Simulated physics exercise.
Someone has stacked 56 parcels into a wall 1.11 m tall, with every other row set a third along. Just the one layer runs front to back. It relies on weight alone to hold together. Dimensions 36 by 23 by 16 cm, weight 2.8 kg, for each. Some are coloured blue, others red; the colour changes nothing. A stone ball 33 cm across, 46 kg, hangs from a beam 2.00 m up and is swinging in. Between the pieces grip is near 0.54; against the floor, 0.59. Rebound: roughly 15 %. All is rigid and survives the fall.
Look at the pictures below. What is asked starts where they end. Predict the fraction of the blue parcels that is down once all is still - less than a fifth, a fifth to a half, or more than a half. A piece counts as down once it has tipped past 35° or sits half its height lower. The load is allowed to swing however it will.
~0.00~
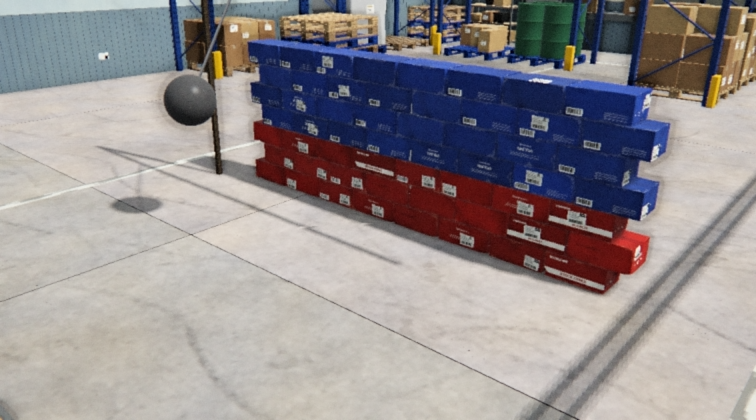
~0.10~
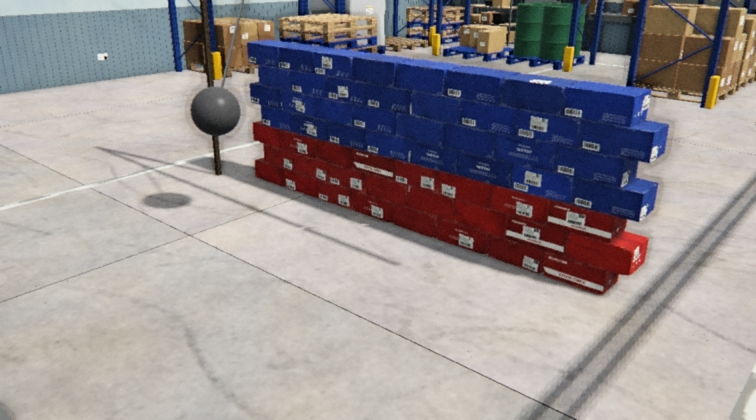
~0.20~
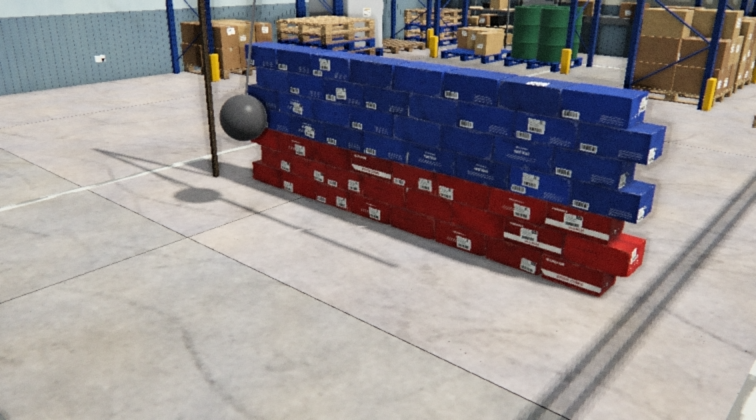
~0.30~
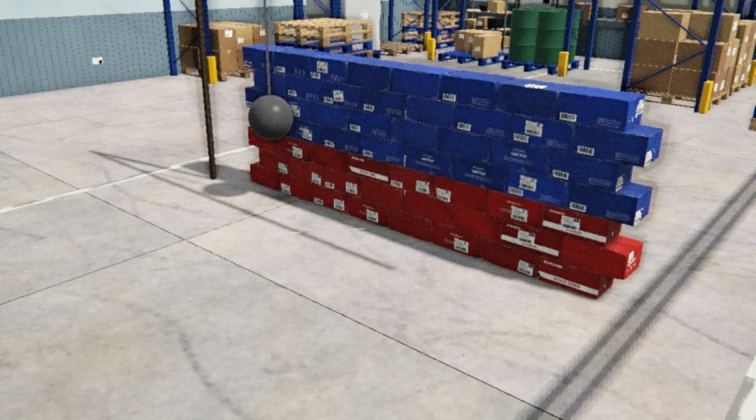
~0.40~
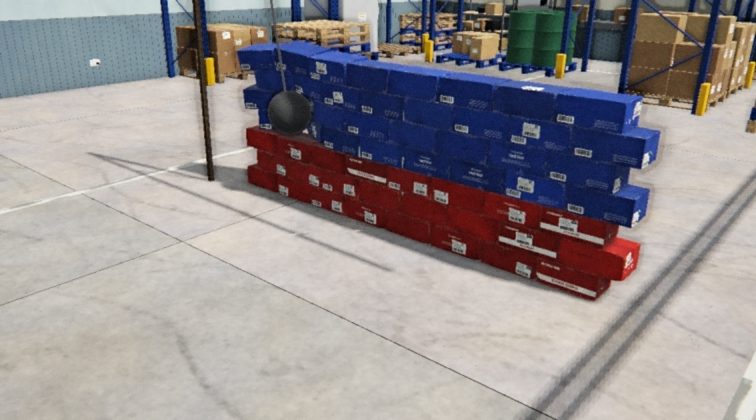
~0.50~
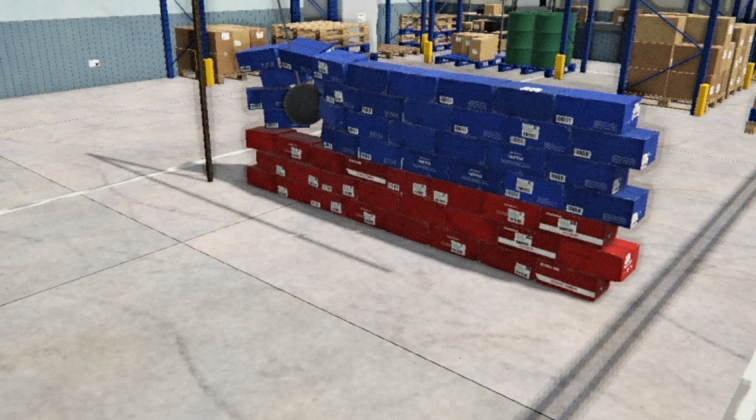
The fraction is a fifth to a half.
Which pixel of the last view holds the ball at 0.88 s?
Roughly at pixel (330, 82).
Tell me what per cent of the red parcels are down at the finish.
For red, 0 per cent end down.
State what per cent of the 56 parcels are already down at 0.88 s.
15 %.
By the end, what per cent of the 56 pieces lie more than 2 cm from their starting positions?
25 percent of them have shifted.
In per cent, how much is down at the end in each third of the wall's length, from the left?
I'd put it at 60 % left, 10 % middle and 0 % right.
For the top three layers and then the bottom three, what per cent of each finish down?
For the top it's 40 in a hundred, for the bottom 0 in a hundred.
By 0.88 s, line 31° past plumb; 8 of the 32 blue parcels down (8 of 56 in all colours); top blue parcel tilted 13°; top red parcel moved 28 mm.
By 1.42 s, line 5° past plumb; 12 of the 32 blue parcels down (13 of 56 in all colours); top blue parcel on its side.
When it is over (4.0 s), line 11° before plumb; 12 of the 32 blue parcels down (13 of 56 in all colours); top blue parcel on its side; top red parcel unmoved. That is 38 per cent. In pixels of the last frame, middles, top blue parcel near (456, 165), top red parcel near (303, 149).
